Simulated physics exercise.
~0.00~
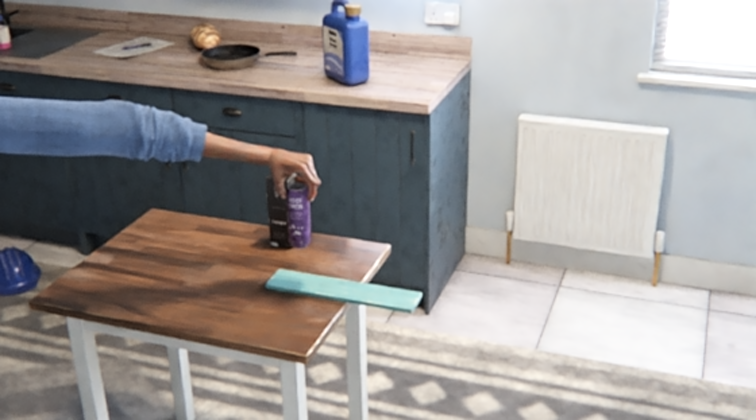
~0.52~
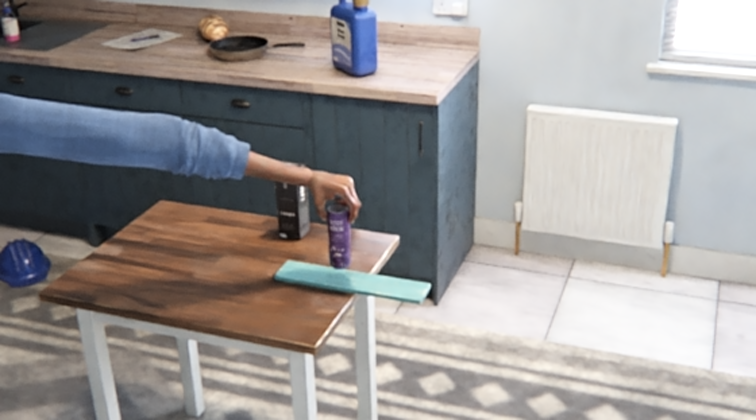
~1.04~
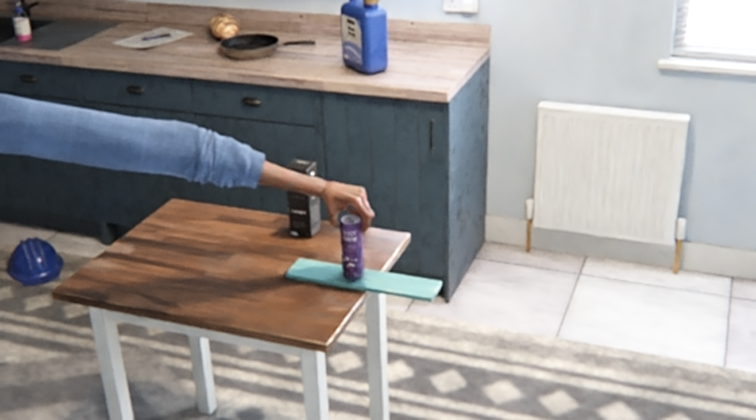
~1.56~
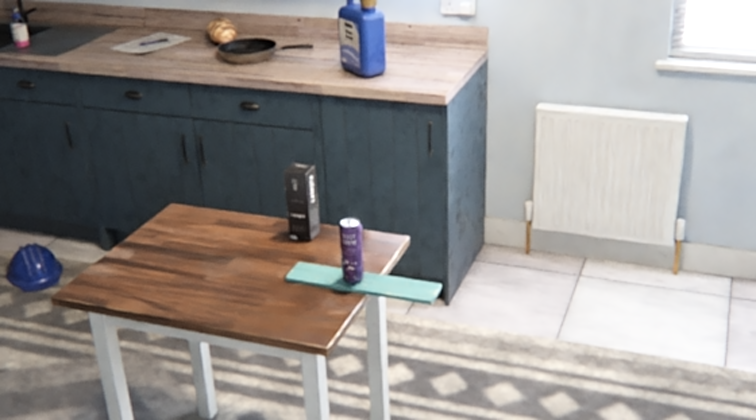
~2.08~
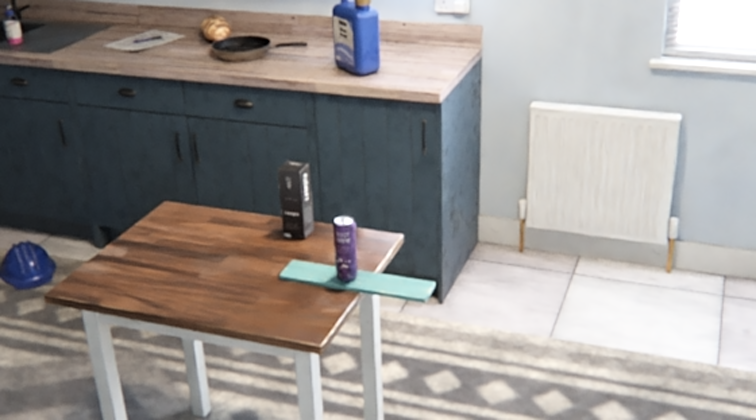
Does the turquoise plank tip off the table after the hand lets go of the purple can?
No, the plank stays on the table, with the purple can still standing upright on it.
